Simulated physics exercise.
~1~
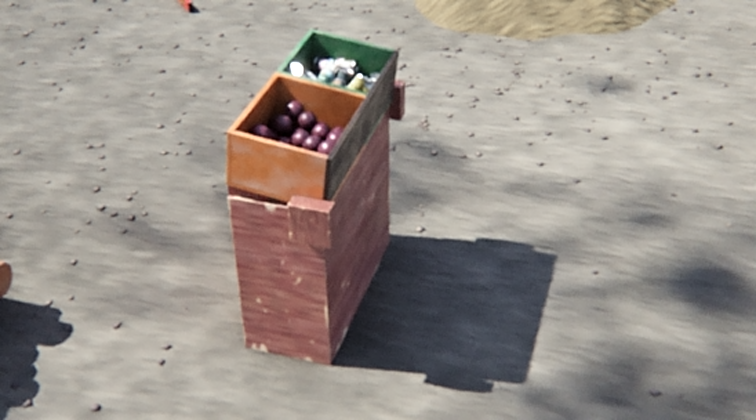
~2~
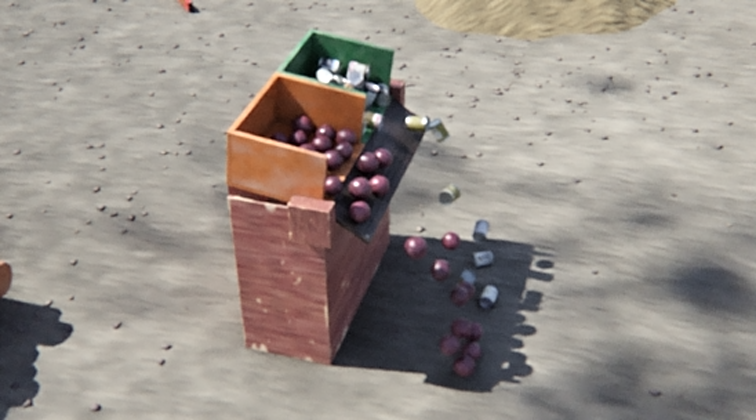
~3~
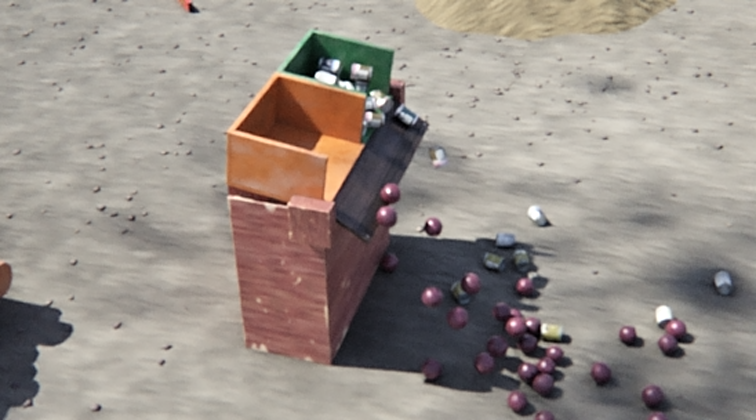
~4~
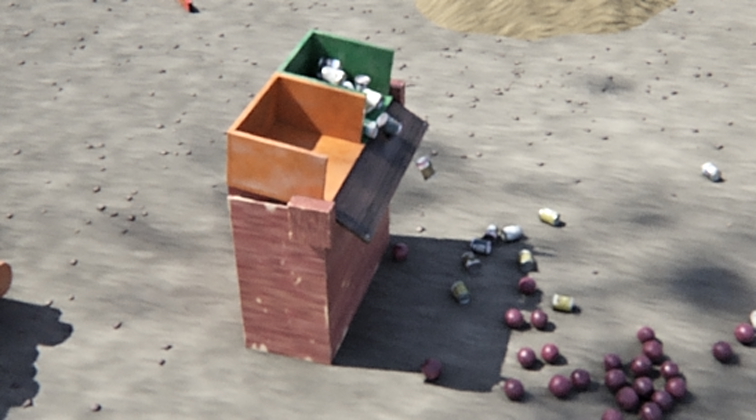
To begin with, a green bin of small tins and an orange bin of dark red onions sit side by side on a worn reddish stand over gritty ground, closed off by an upright flap. The flap swings open and hangs down at a slant to the right, and onions and a few tins spill over it. The onions keep tumbling down and rolling away to the right until the orange bin is empty. More tins drop out in smaller numbers. By the end, the onions and some tins lie scattered across the ground, while many tins remain in the green bin.
